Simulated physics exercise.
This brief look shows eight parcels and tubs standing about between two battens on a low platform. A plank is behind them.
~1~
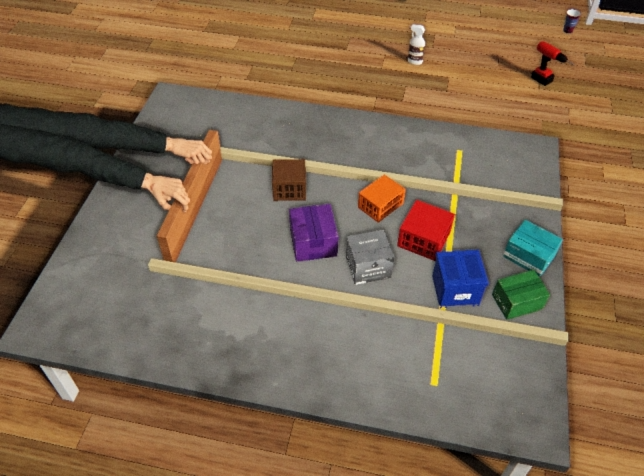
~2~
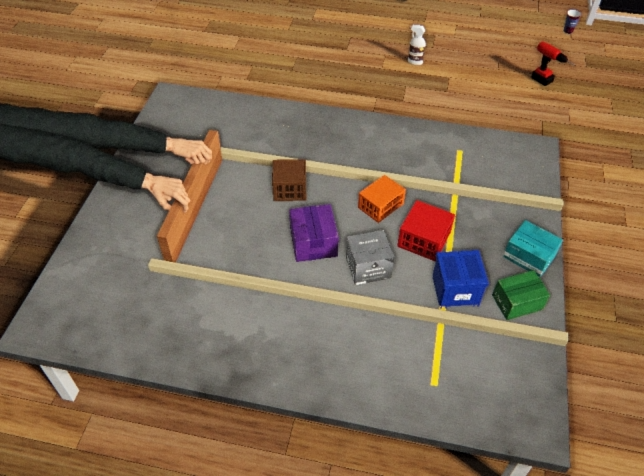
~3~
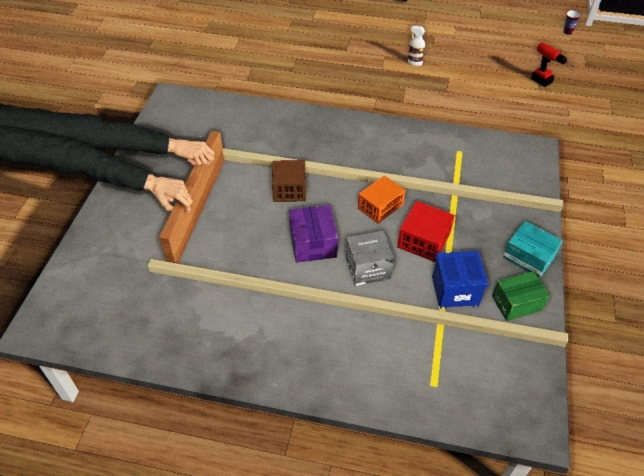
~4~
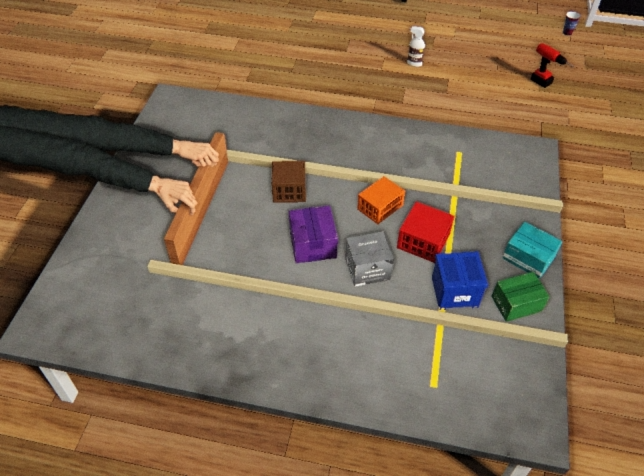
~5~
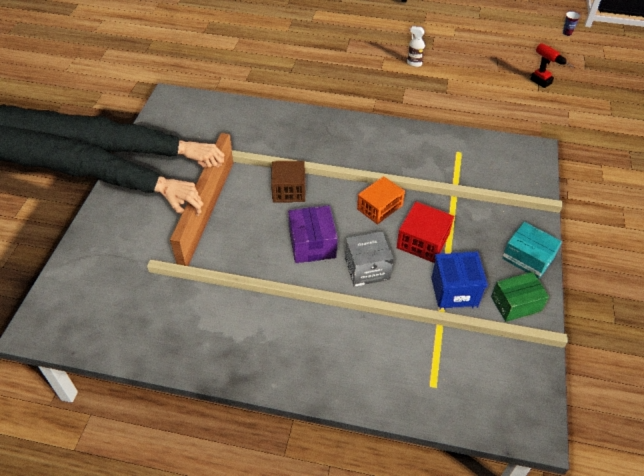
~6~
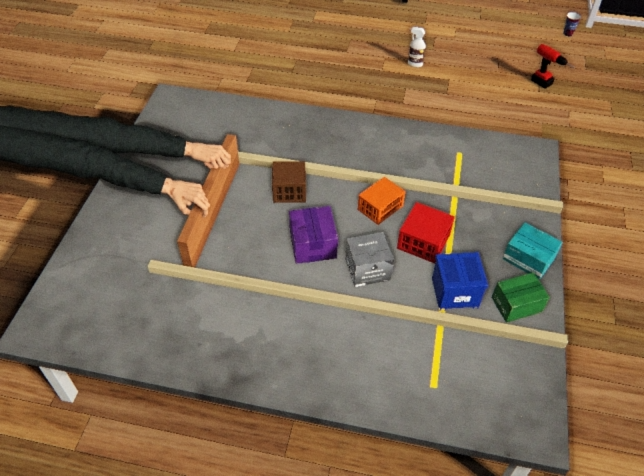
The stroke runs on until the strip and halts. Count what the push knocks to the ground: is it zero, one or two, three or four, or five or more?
One or two.
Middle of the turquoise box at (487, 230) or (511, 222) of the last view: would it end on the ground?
The turquoise box is safe at the first spot and is safe at the second.
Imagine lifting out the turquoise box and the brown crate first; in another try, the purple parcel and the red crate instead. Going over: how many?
First 1, then 0.
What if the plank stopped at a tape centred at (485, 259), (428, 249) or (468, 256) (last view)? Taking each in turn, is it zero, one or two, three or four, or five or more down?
3 or 4; 1 or 2; either three or four.
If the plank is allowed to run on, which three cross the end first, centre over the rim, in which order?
You'd see the green parcel first, then the turquoise box, then the blue tote.
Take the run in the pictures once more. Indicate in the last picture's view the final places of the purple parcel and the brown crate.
Roughly (470, 266), and the other roughly (471, 213).
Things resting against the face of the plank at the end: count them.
The count is 2.
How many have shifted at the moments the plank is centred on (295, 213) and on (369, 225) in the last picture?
I make it 2 at the first spot and 6 at the other.
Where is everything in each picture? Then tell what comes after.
Turquoise box (532, 248); green parcel (520, 295); blue tote (459, 279); plank (193, 194); tape (449, 251), in the first frame.
Green parcel (520, 295); red crate (426, 231), in the second frame.
Blue tote (458, 280); orange crate (381, 199), in the third frame.
Turquoise box (532, 250); plank (199, 197), in the fourth frame.
Green parcel (519, 297); grey box (368, 259), in the fifth frame.
Turquoise box (532, 251); green parcel (520, 297); blue tote (458, 282); plank (211, 199); tape (449, 253), in the sixth frame.
A little later, none off yet; turquoise box at rest near (532, 251); green parcel at rest near (520, 297); blue tote at rest near (458, 282).
Next, none off yet; turquoise box at rest near (532, 251); green parcel shifted about its own width near (551, 306); blue tote shifted about its own width near (504, 293).
When it is over, the number that fall off is one or two; down, green parcel.
